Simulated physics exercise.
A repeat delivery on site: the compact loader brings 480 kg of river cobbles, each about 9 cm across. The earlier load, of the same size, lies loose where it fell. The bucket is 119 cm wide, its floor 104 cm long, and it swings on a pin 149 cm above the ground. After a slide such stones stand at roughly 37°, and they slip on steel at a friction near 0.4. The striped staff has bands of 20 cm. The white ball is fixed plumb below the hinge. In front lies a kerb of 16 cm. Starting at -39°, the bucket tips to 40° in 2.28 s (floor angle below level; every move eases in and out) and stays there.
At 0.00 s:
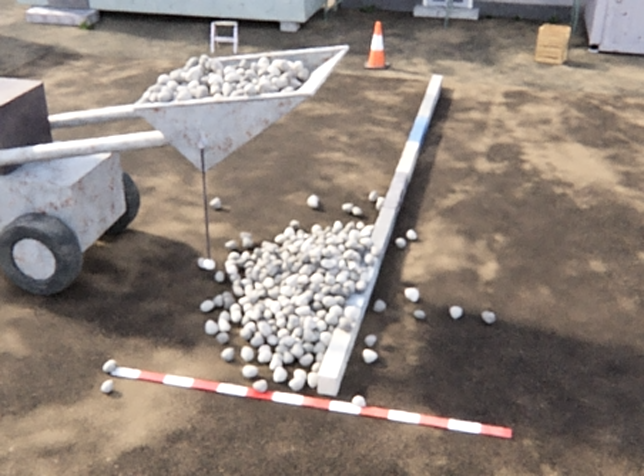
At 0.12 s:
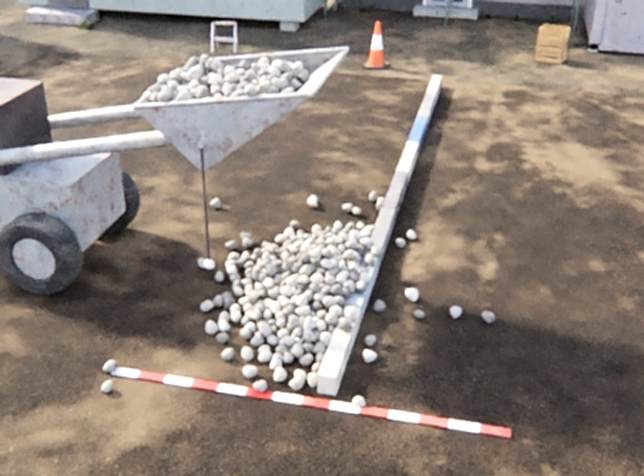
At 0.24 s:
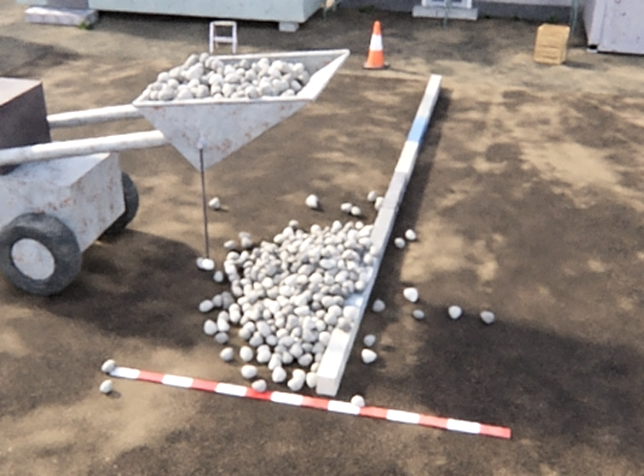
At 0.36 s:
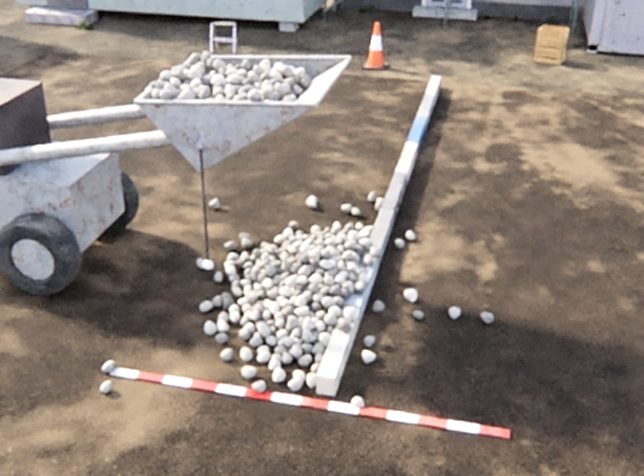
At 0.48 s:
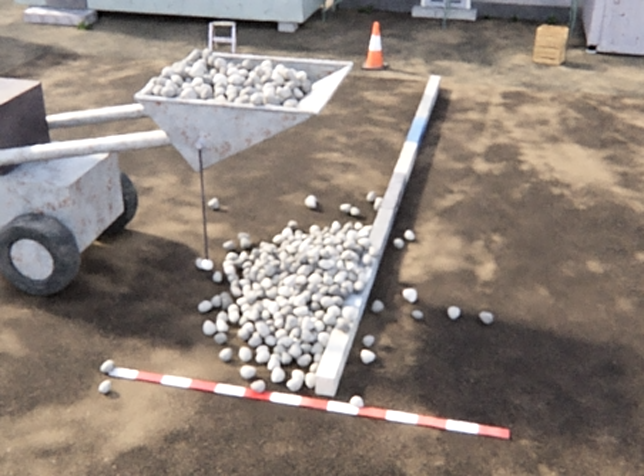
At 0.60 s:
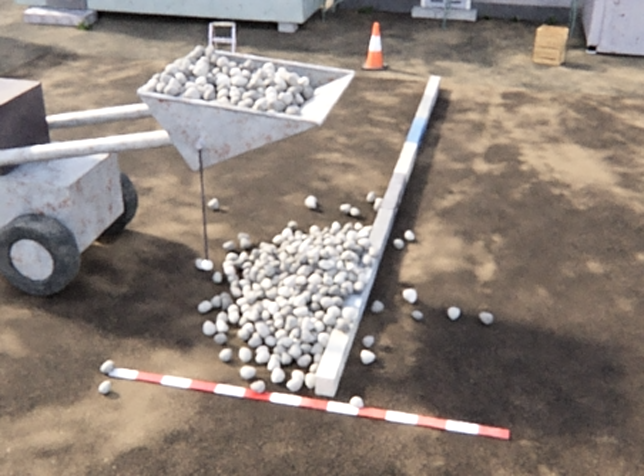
The clip opens on a compact loader at left holding a raised bucket of pale cobbles above a loose pile against a kerb, with a striped staff in front. At first almost nothing moves; then the bucket tilts slightly, its right lip lowering, and its stones shift a little while the pile stays still.
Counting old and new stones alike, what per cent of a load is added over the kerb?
Close to 66 parts in a hundred.
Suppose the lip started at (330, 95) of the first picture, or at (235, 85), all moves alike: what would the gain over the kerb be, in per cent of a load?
About 85 and 5 per cent.
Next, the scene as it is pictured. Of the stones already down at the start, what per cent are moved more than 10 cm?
Roughly 5 per cent of them.
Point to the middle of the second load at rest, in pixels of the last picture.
Around (391, 290).
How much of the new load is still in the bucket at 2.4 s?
It holds some 15 per cent.
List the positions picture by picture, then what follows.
The first picture shows lip at (312, 93), floor tilted -39°, highest stones at (274, 70). The earlier load is highest near (318, 262), 27 cm above ground level, 98 % on this side of the kerb, 2 % over the kerb.
The second picture shows lip at (312, 95), floor tilted -38°, highest stones at (274, 70); the stones move at 0.0 m/s on average.
In the third picture, the bucket is at -37°, its lip at (314, 99); the top of the load is at (255, 71); the stones move at 0.1 m/s on average.
In the fourth picture, the bucket is at -34°, its lip at (316, 105); the top of the load is at (226, 70); the stones move at 0.1 m/s on average.
The fifth picture shows lip at (318, 113), floor tilted -30°, highest stones at (197, 64); the stones move at 0.1 m/s on average.
In the sixth picture, the bucket is at -25°, its lip at (321, 123); the top of the load is at (197, 60); the stones move at 0.2 m/s on average.
After 1.7 s the floor is at 28°; in per cent of one load, 96 in the bucket, 102 on this side of the kerb, 2 over the kerb; the foremost stones are at (414, 305).
After 2.4 s the floor is at 40°; in per cent of one load, 17 in the bucket, 153 on this side of the kerb, 30 over the kerb; the foremost stones are at (452, 307).
After 2.7 s the floor is at 40°; in per cent of one load, 0 in the bucket, 145 on this side of the kerb, 55 over the kerb; the foremost stones are at (507, 318).
After 5.4 s the floor is at 40°; in per cent of one load, 0 in the bucket, 131 on this side of the kerb, 69 over the kerb; the foremost stones are at (588, 350). Net gain over the kerb, 66.
